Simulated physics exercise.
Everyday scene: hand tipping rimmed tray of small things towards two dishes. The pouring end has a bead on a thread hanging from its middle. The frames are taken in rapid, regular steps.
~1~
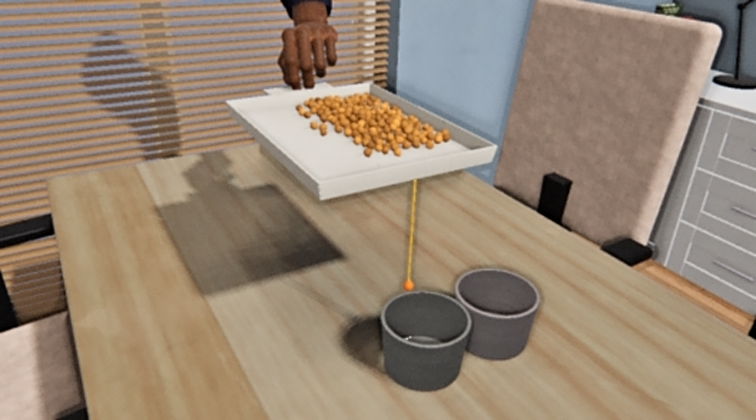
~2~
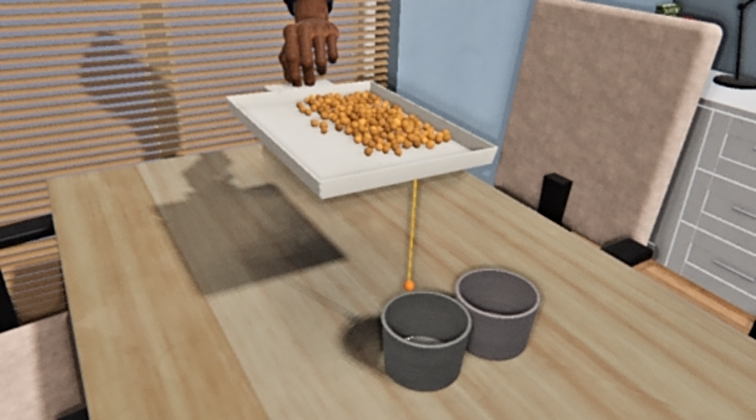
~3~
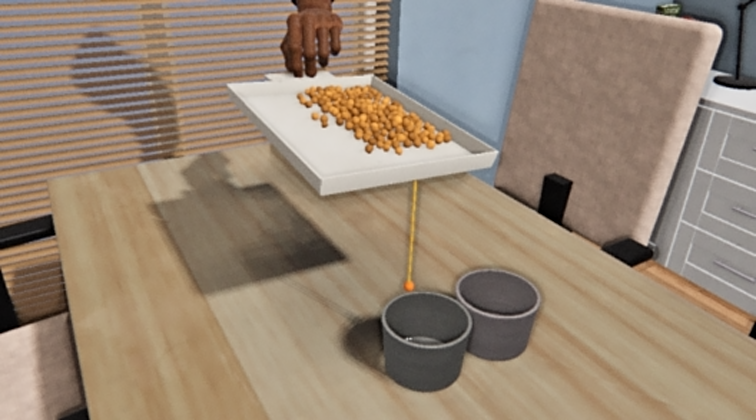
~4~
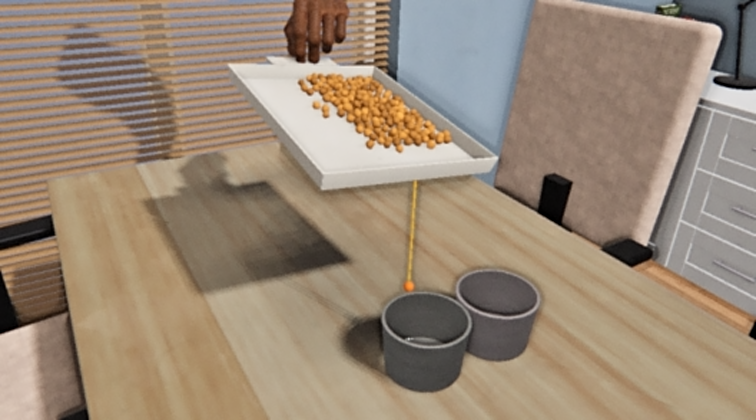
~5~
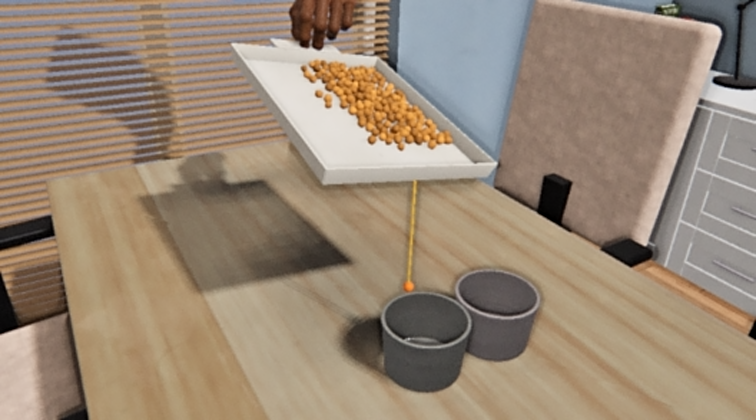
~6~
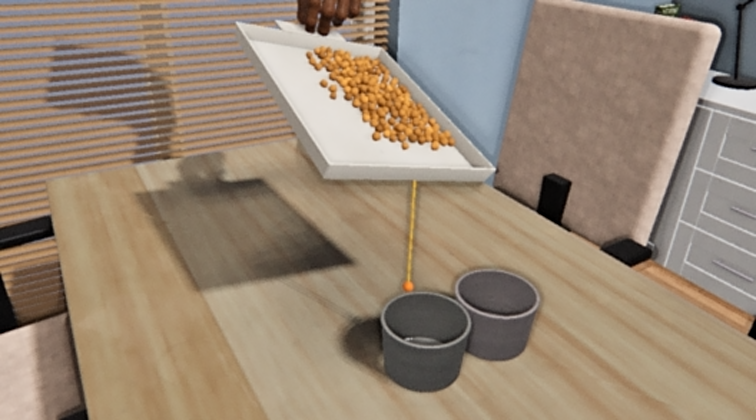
The footage shows a hand holding a white rimmed tray of small orange-brown roasted chickpeas above two dark grey dishes on a wooden table, then gradually raising its far end so the tray tilts more steeply.
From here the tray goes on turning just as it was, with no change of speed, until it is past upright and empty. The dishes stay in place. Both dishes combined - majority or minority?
Minority.
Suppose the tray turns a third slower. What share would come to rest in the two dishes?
About 30 in a hundred.
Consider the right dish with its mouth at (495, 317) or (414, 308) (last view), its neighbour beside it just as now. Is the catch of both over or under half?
Taking the places in turn, it's shy of half and then shy of half.
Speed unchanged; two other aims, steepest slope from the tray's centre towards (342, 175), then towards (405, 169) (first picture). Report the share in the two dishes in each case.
Case one 0 %; case two 60 %.
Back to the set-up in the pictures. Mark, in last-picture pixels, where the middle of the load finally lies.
(468, 315).
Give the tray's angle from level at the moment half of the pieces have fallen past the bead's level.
About 105° of tilt.
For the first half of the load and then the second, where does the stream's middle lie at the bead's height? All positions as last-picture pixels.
First half (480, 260); second half (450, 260).
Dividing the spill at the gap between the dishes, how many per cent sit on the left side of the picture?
60 %, near enough.
Soon, tray tipped steeply; nearly all on the tray; a stray few in the right dish; a stray few in the air.
A while on, tray tipped past a quarter turn; about a third on the tray; a stray few in the left dish; about a quarter in the right dish; about a quarter outside both; about a quarter in the air.
Towards the end, tray tipped past a quarter turn; a stray few in the left dish; about a third in the right dish; about two thirds outside both.
Finally, tray tipped past a quarter turn; a stray few in the left dish; about a third in the right dish; about two thirds outside both.
